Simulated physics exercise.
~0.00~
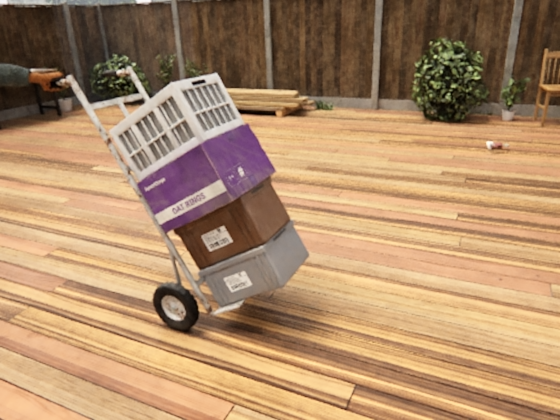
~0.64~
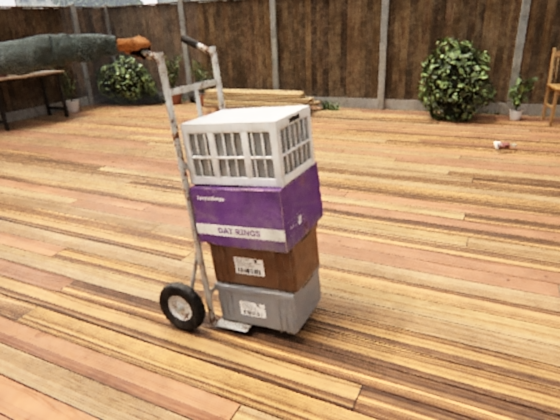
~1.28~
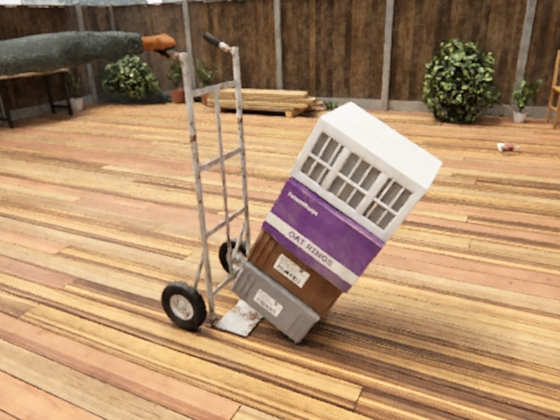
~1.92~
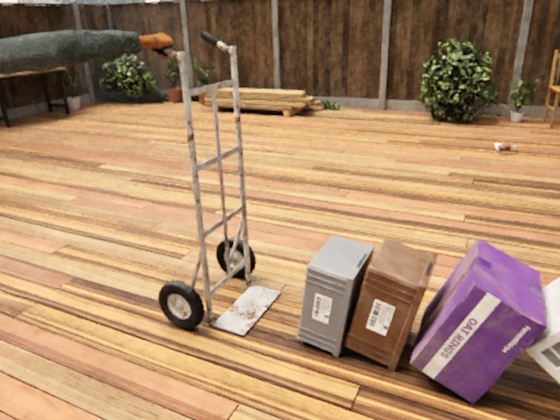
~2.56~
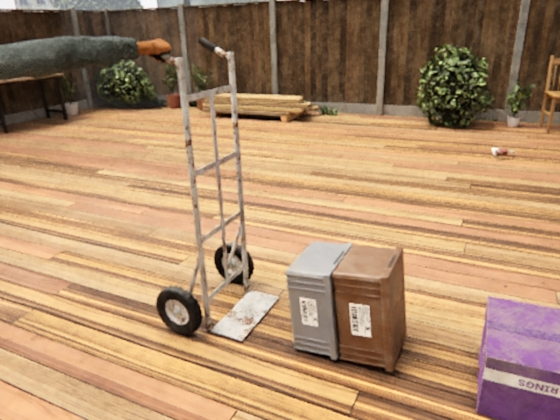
On a wooden deck, a leaning hand truck swings upright, and its stack of a white crate, purple box, brown tote and grey tote topples off to the right, leaving the totes side by side near the plate and the purple box at the right edge.
